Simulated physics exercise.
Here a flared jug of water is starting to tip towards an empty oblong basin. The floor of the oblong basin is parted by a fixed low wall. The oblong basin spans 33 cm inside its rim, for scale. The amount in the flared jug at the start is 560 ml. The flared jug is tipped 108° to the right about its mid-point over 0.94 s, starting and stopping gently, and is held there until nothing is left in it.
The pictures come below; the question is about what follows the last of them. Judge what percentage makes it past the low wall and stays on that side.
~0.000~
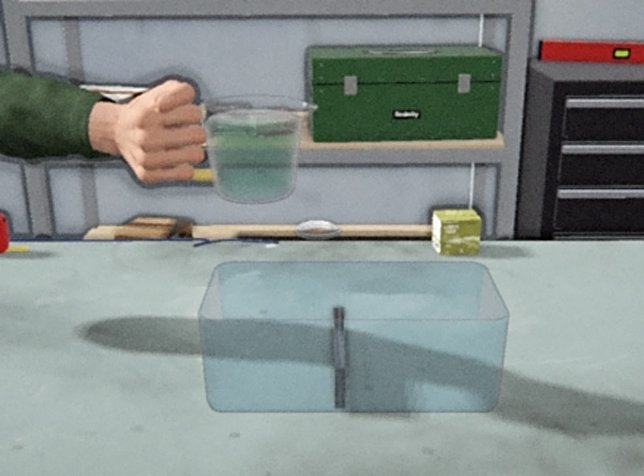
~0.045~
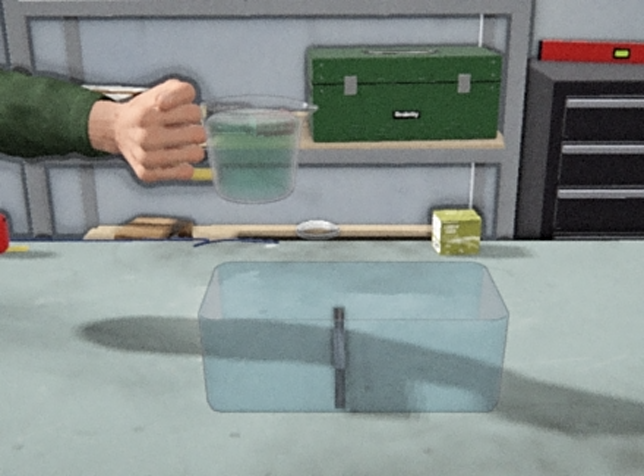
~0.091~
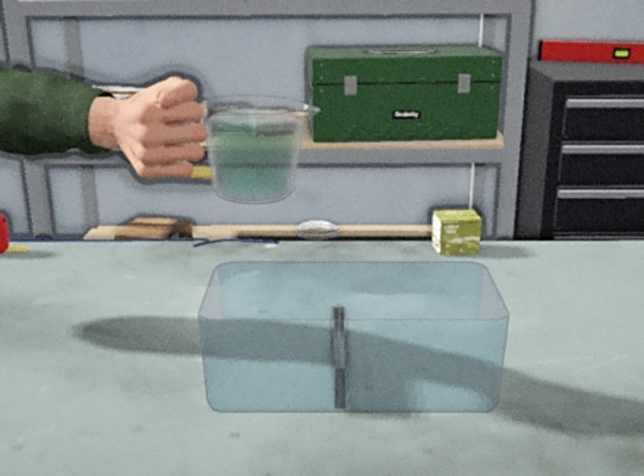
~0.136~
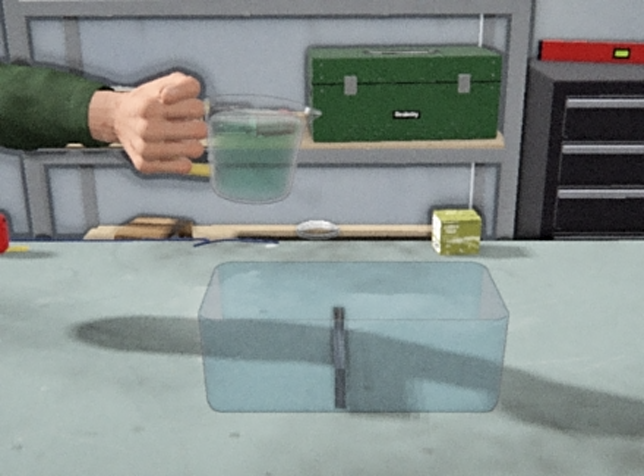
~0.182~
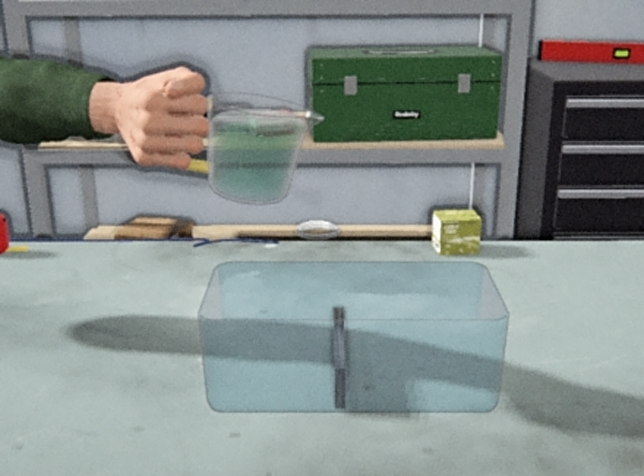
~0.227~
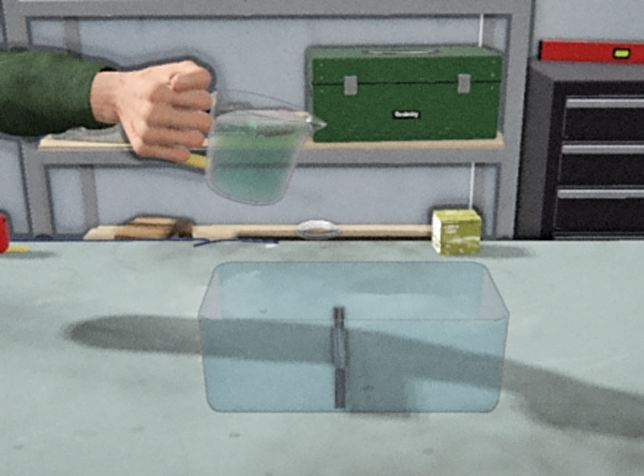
Some 89 per cent makes it over and stays.
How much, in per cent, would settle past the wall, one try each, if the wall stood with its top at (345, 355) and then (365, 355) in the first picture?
80 in a hundred, followed by 70 in a hundred.
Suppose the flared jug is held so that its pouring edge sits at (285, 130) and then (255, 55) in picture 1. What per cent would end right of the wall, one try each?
In turn about 50 and 25 per cent.
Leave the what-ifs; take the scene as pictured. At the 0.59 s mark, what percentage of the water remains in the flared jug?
Near 62 in a hundred.
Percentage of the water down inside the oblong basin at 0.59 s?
Roughly 10 percent.
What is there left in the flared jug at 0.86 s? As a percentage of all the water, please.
About 10 percent.
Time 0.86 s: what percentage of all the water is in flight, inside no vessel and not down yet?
Close to 16 %.
Then, 0.59 s in, the tilt is 75° and 63 per cent is still to pour, 0 is left of the wall and 10 right of it.
Then, 0.86 s in, the tilt is 106° and 10 per cent is still to pour, 2 is left of the wall and 71 right of it.
Then, 1.14 s in, the tilt is 108° and 0 per cent is still to pour, 9 is left of the wall and 89 right of it.
Then, 1.44 s in, the tilt is 108° and 0 per cent is still to pour, 10 is left of the wall and 89 right of it.
Finally, 10 per cent lies left of the wall, 89 right of it and 2 outside.
